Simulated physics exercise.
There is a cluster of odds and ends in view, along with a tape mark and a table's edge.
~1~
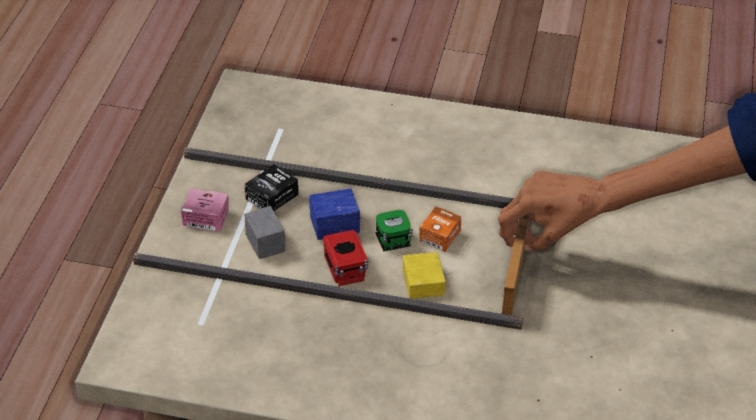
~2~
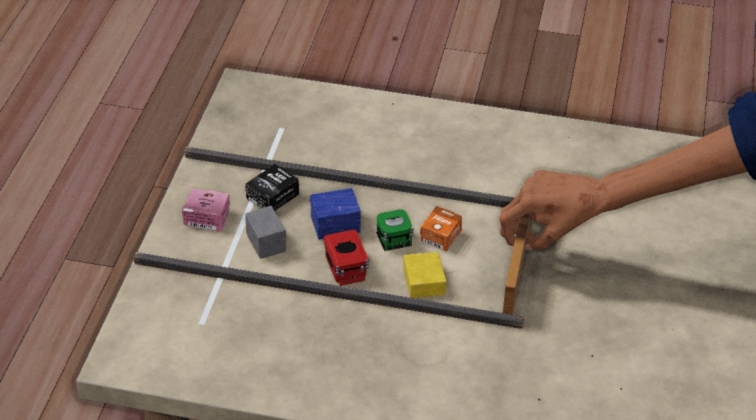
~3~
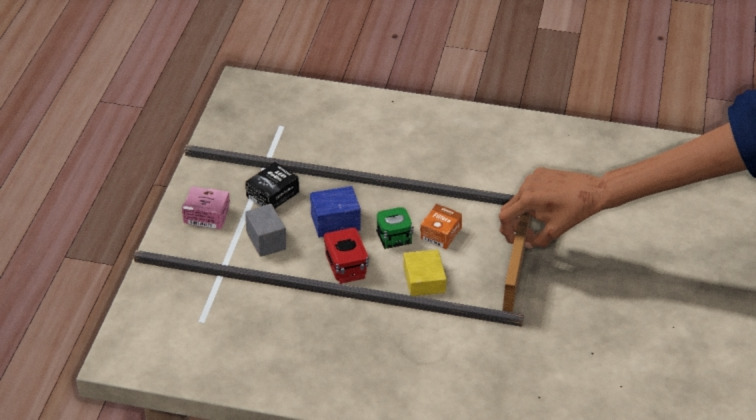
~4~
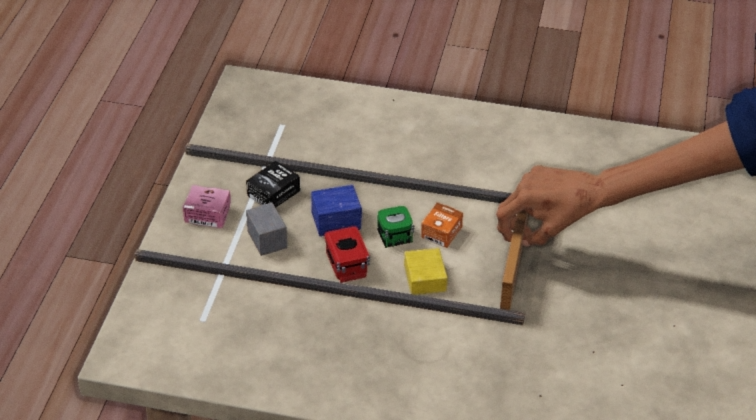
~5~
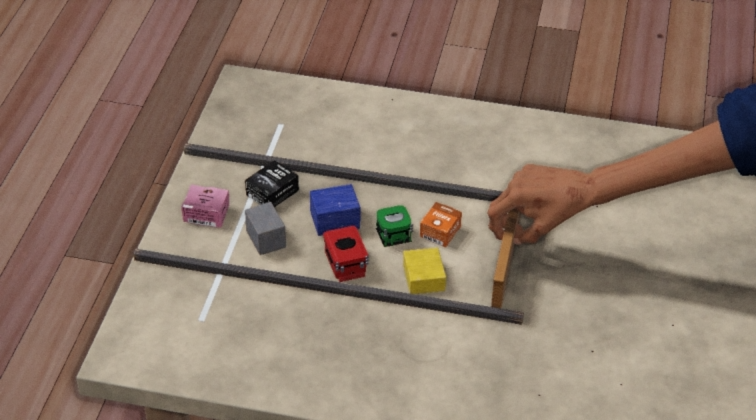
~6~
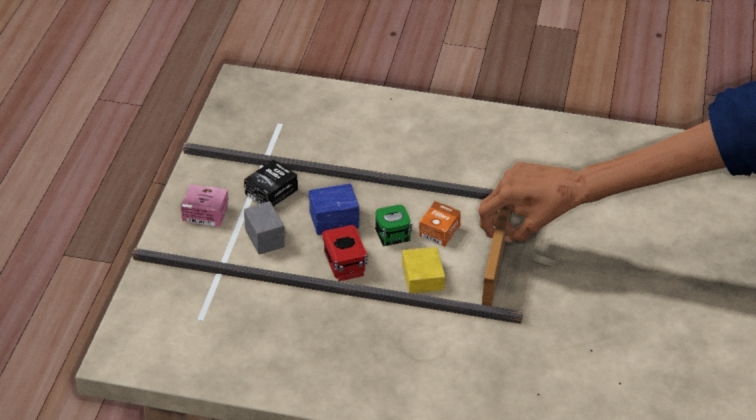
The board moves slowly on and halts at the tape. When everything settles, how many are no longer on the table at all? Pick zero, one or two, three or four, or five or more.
One or two are off the table.
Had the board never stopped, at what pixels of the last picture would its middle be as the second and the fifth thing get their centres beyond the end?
I'd put it close to (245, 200) and later close to (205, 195).
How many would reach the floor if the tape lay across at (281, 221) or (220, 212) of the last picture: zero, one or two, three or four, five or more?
No fall at all, then three to four.
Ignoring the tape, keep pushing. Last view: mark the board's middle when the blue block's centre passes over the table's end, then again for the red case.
Blue block over the end: About (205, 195). Red case over the end: About (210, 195).
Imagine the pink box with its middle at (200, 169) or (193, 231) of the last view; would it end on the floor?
Taking the two places in turn: It fails to stay, then it fails to stay.
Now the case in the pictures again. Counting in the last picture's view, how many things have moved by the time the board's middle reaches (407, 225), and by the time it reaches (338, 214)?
Up to then 5, and up to the other point 7.
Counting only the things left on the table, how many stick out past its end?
That comes to 2 of them.
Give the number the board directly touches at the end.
Looks like 2 of them, all told.
Soon after, none off yet; pink box at rest near (205, 206); black box at rest near (271, 184); grey block at rest near (264, 228).
After that, none off yet; pink box at rest near (205, 206); black box displaced about its own width near (248, 175); grey block displaced a little near (253, 225).
And then, none off yet; pink box displaced about its own width near (165, 198); black box displaced well along near (200, 167); grey block displaced well along near (192, 214).
In the end, the number that fall off is one or two; gone, pink box.
